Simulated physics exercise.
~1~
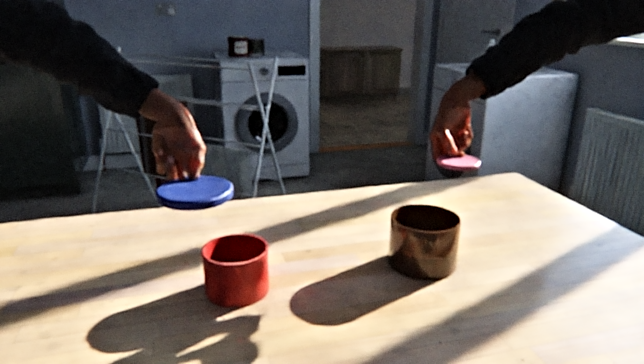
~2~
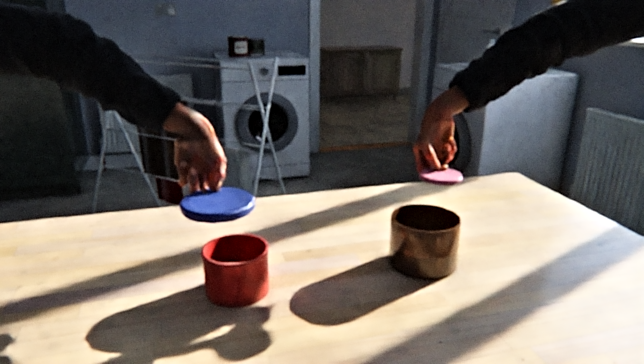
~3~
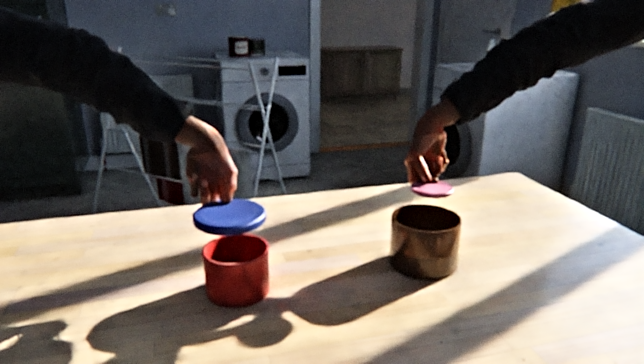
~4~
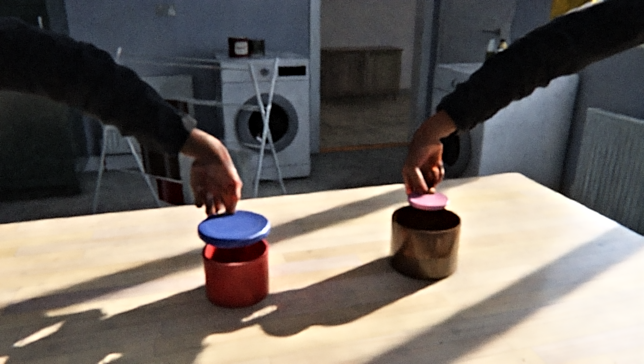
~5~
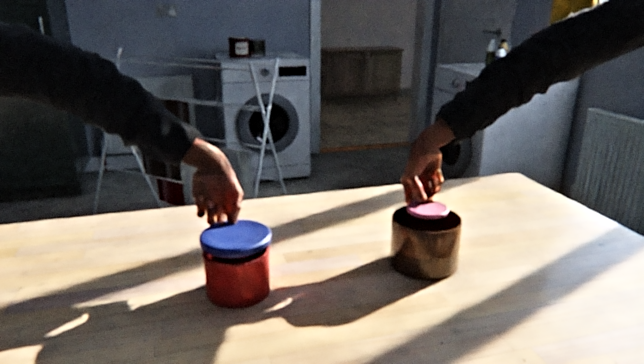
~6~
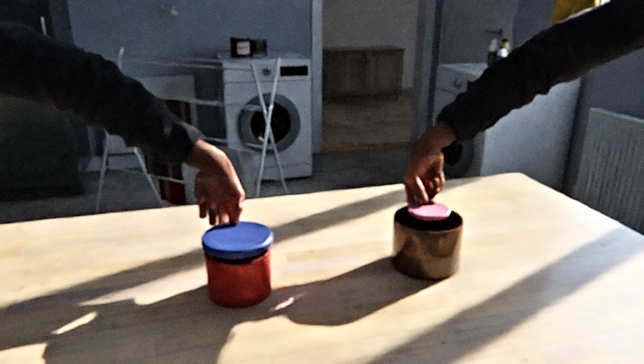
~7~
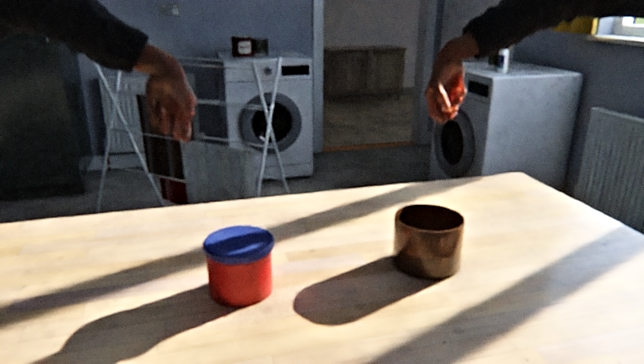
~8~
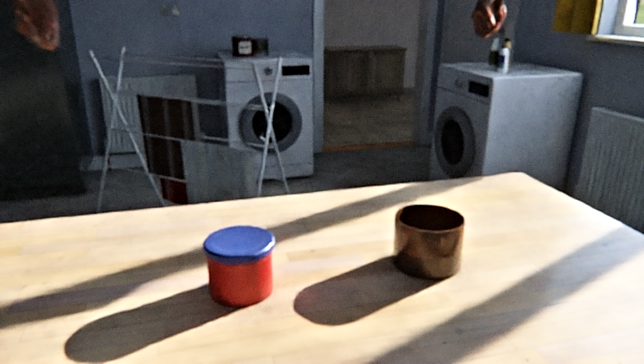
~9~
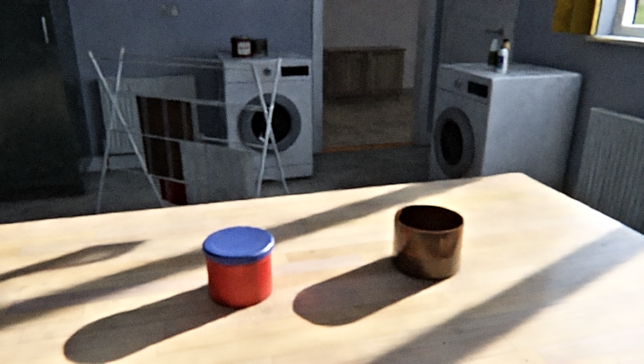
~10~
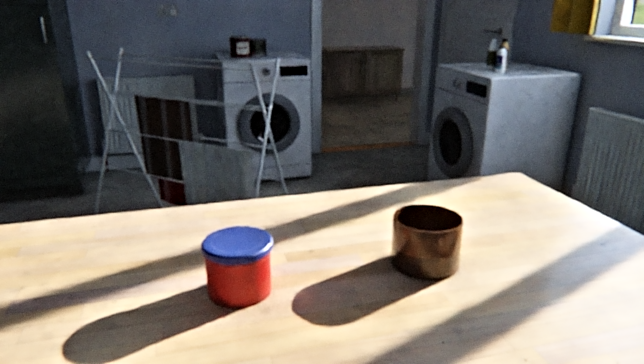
A pale wooden table streaked with sunlight and long shadows stands in a laundry room, seen from slightly above by a gently swaying camera, with washing machines and a drying rack behind. A red beaker sits left of a brownish, metallic-looking mug, both open. Two dark-sleeved arms reach in, one lowering a blue lid over the beaker, the other a smaller pink disc to the mug's mouth. The hands pause there, then let go and withdraw. The blue lid stays on the beaker's rim, while the pink disc drops inside the mug, out of sight.
